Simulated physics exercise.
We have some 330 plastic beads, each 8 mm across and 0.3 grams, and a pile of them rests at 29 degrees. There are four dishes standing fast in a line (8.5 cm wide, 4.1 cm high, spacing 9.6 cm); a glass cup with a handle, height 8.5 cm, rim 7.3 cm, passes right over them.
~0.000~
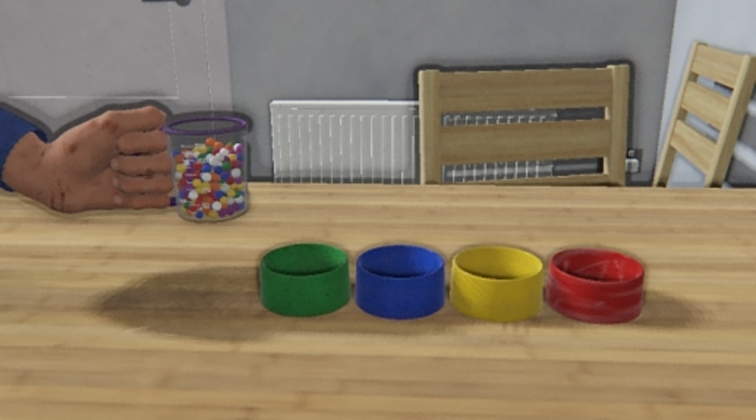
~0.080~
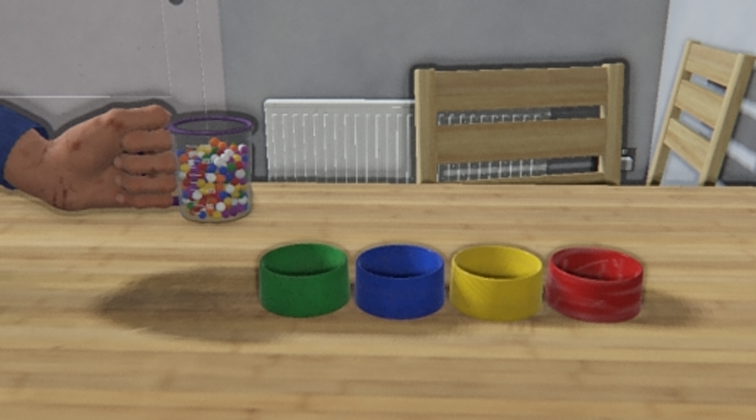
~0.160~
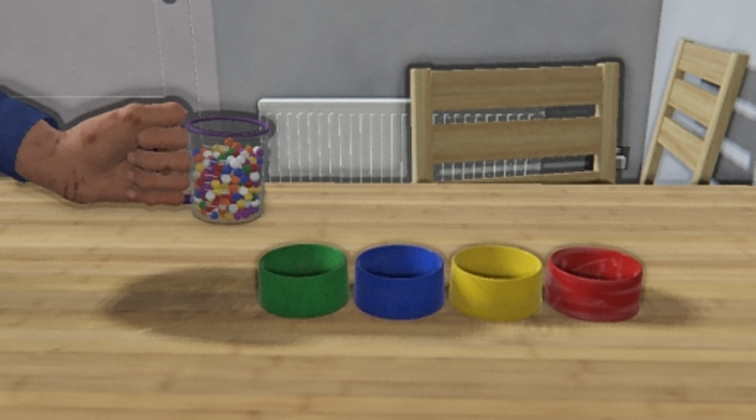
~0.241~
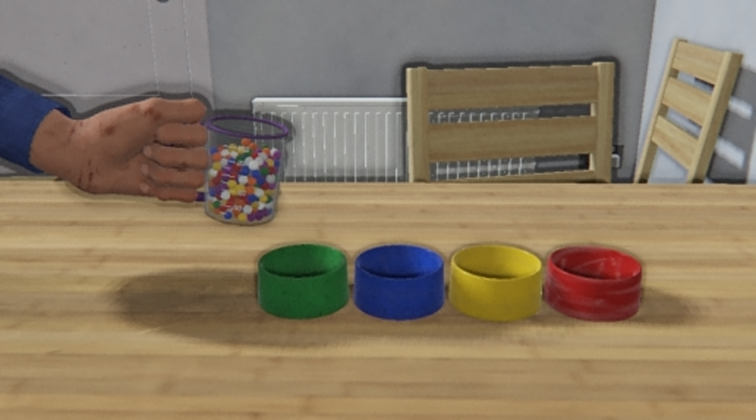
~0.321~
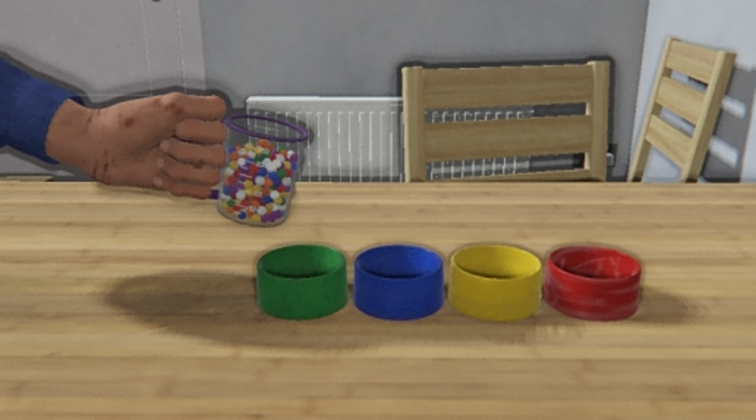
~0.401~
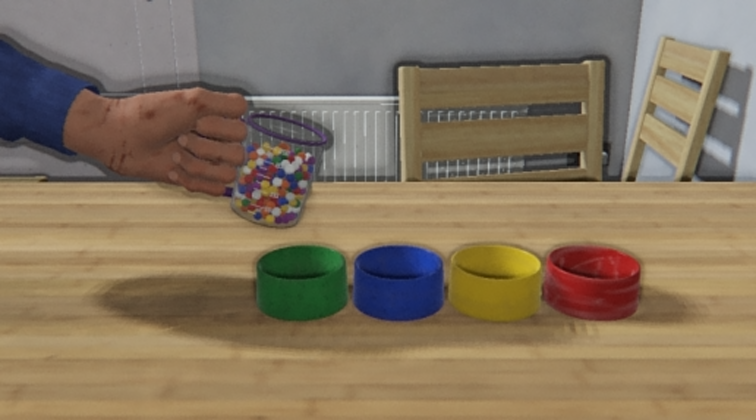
In the video, a hand holds a clear cup of multicoloured beads above a wooden table, moving it a short way right behind a row of green, blue, yellow and red dishes while gradually tilting it to the right.
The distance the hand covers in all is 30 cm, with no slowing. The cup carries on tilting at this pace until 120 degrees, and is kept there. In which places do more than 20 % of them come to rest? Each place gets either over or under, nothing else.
Here is the list: Red dish over, blue dish under, green dish under, yellow dish under, counter under.
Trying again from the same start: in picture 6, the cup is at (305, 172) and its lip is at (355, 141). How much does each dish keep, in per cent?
Kept per dish: Red = 90, blue = 0, green = 0, yellow = 0.
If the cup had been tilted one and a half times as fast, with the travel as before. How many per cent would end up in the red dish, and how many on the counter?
In that case red 90; counter 10.
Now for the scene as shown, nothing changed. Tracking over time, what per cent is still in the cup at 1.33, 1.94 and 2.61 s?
In order, near 100 %, 85 % and 0 %.
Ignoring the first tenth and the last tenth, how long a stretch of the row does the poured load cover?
Roughly 6 centimetres.
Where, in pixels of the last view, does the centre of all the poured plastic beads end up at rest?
Near (586, 278).
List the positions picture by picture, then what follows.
The first frame shows cup at (210, 169), tilt 0 degrees, lip at (244, 126), moved 0.0 cm; middle of the pieces at (212, 175); green dish at (305, 260); blue dish at (400, 261); yellow dish at (498, 263); red dish at (597, 265).
The second frame shows cup at (214, 170), tilt 1 degrees, lip at (250, 127), moved 0.5 cm; middle of the pieces at (216, 176).
The third frame shows cup at (228, 170), tilt 5 degrees, lip at (267, 130), moved 2.0 cm; middle of the pieces at (229, 176).
The fourth frame shows cup at (244, 171), tilt 9 degrees, lip at (287, 134), moved 3.6 cm; middle of the pieces at (245, 177).
The fifth frame shows cup at (260, 171), tilt 13 degrees, lip at (306, 137), moved 5.2 cm; middle of the pieces at (260, 177).
The sixth frame shows cup at (276, 172), tilt 18 degrees, lip at (326, 141), moved 6.8 cm; middle of the pieces at (276, 178); green dish at (301, 262); blue dish at (399, 262); yellow dish at (496, 262); red dish at (593, 262). Its pace works out near 50 degrees a second; the hand travels 20 cm a second.
After 1.33 s, tilt 65 degrees; cup holds 100 %.
Then, at 1.94 s, tilt 96 degrees; cup holds 85 %, red 15 %.
Then, at 2.61 s, tilt 120 degrees; cup holds 0 %, red 95 %.
By 3.2 s all is still; red 90 %, blue 0 %, green 0 %, yellow 0 %, counter 5 %.
